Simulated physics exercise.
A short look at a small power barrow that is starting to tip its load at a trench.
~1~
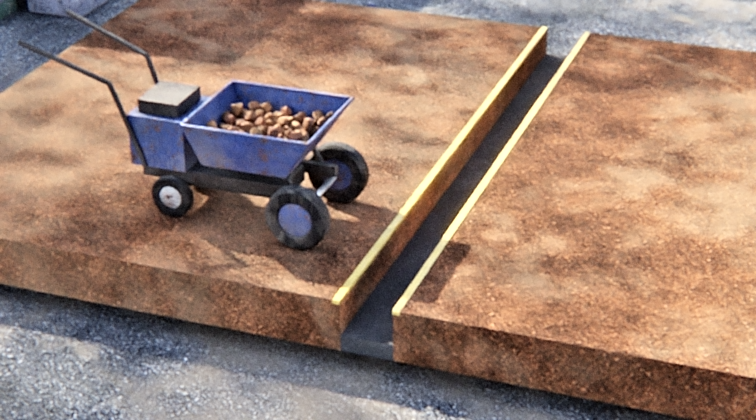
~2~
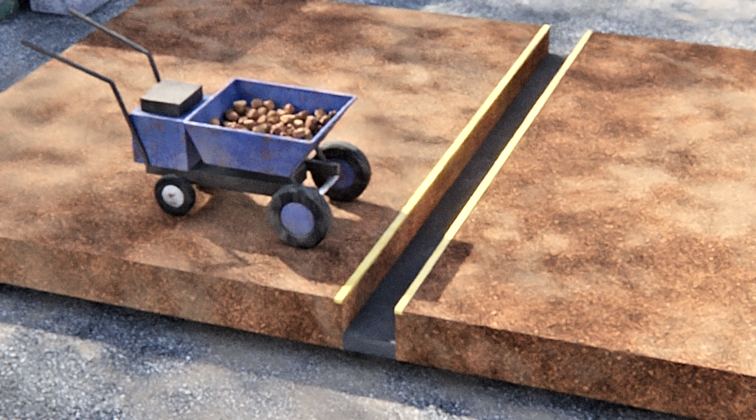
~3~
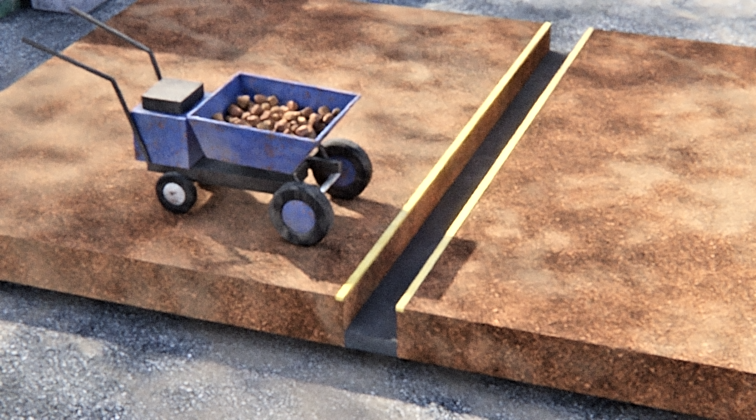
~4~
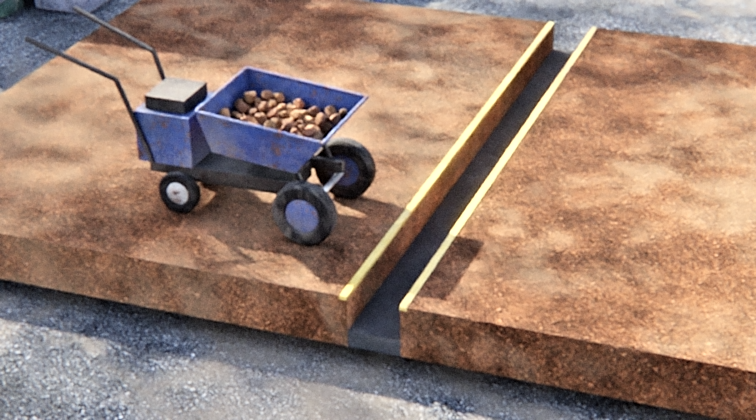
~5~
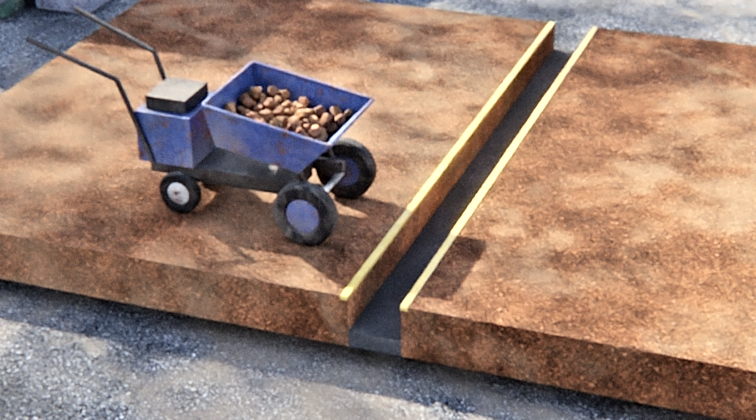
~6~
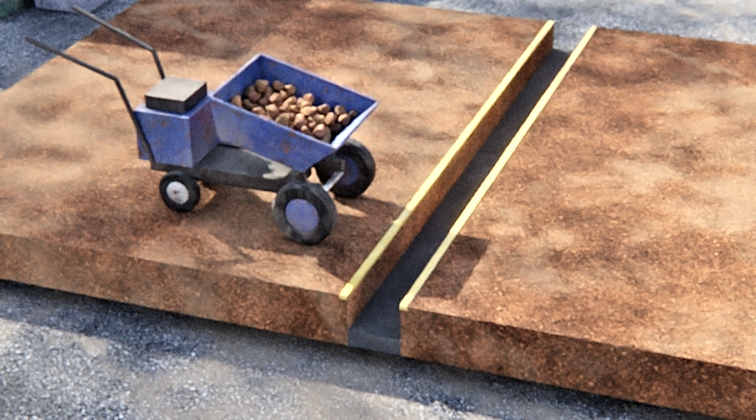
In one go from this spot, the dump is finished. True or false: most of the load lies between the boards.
True.
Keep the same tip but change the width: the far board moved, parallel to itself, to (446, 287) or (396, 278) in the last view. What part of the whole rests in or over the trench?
The first try lands around 100 %, the second around 40 %.
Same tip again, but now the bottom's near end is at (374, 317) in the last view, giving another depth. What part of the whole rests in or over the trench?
Estimate: Approx. 70 in a hundred.
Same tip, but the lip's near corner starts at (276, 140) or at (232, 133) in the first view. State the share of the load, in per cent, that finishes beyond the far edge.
The first stop gives 0 per cent; the second gives 0 per cent.
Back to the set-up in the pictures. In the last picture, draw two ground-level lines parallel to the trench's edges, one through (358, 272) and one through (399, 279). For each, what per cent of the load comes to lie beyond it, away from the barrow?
About 100 % and 50 %.
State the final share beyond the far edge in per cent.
It comes to close to 15 %.
Just after the last frame, skip tipped steeply; every one in the skip.
A moment on, skip tipped right over; roughly two thirds in the skip; roughly a quarter in or heaped over the trench; just a few beyond it; just a few falling.
Further on, skip tipped right over; just a few in the skip; the larger part in or heaped over the trench; roughly a quarter beyond it.
When it is over, skip tipped right over; the larger part in or heaped over the trench; roughly a quarter beyond it.
